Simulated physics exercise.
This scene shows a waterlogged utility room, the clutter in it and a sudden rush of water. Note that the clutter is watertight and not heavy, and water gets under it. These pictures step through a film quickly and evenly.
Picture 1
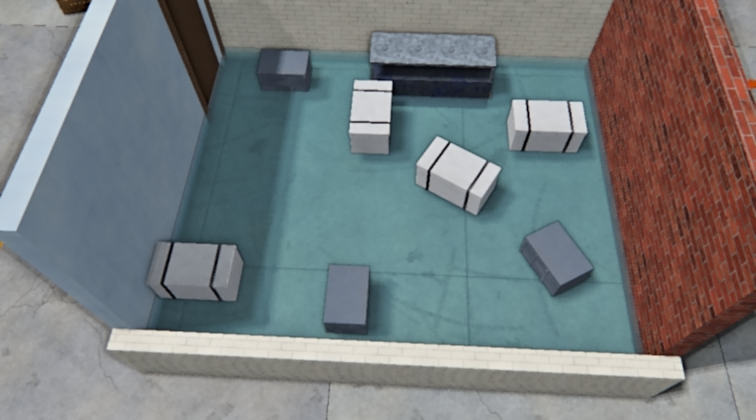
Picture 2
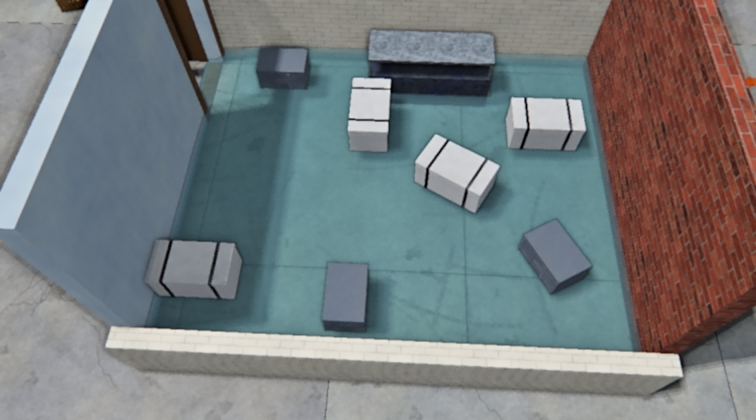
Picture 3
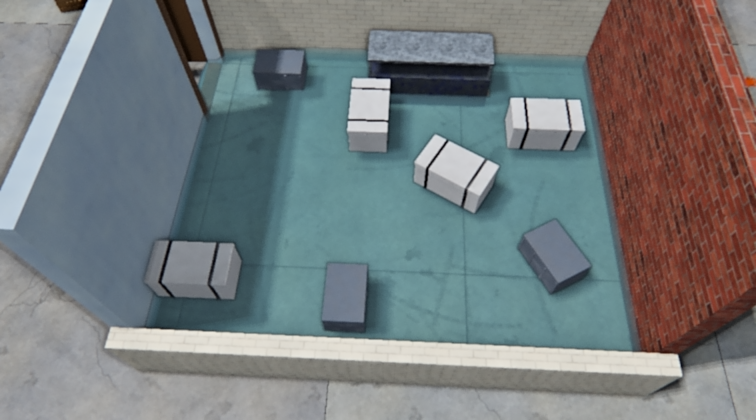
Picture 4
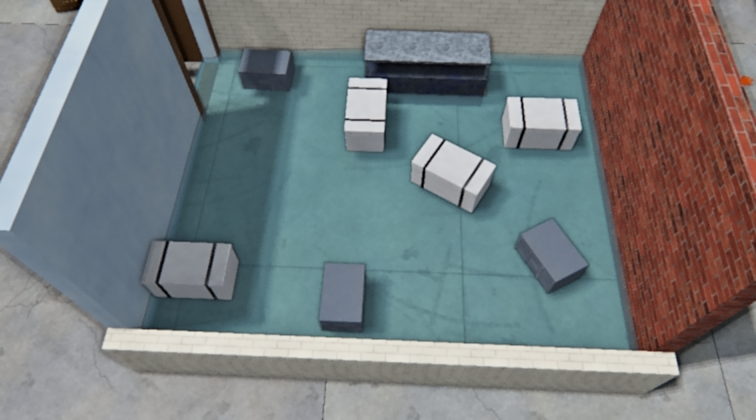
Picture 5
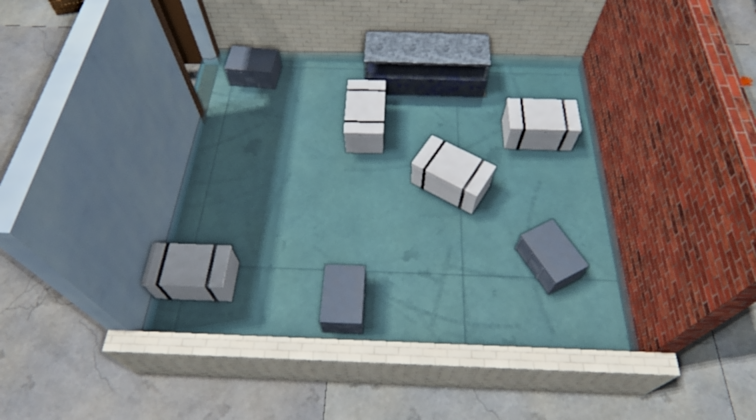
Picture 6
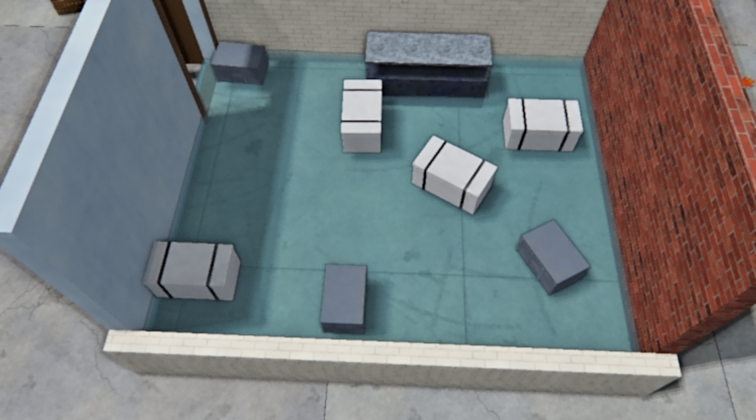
In a flooded room, a corner door opens, then a grey crate drifts left toward it.
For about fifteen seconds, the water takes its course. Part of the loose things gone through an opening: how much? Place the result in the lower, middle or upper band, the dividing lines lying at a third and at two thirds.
It comes out short of a third.
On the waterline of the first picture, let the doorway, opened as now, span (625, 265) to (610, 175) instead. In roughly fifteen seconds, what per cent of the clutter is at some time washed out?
40 per cent or so.
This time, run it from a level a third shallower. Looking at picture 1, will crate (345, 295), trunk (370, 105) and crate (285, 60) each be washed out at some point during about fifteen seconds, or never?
First never leaves, then flushed away, then flushed away.
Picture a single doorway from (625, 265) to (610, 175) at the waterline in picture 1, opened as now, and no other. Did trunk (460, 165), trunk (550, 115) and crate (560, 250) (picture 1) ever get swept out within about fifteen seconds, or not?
Ordered result: Exited / exited / exited.
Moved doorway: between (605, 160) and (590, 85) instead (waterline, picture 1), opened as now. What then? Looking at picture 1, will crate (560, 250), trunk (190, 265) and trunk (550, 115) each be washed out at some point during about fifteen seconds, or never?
Answer, one by one: Lost, not lost, lost.
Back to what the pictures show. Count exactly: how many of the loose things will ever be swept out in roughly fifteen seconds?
Total: 2.
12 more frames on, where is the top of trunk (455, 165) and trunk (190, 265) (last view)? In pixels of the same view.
Roughly at (402, 154) and (193, 237).
A moment on, 1 of 7 are out; 6 afloat.
Next, 1 of 7 are out; 6 afloat.
Later, 2 of 7 are out; 5 afloat.
In the end, 2 of 7 are out; 5 afloat.
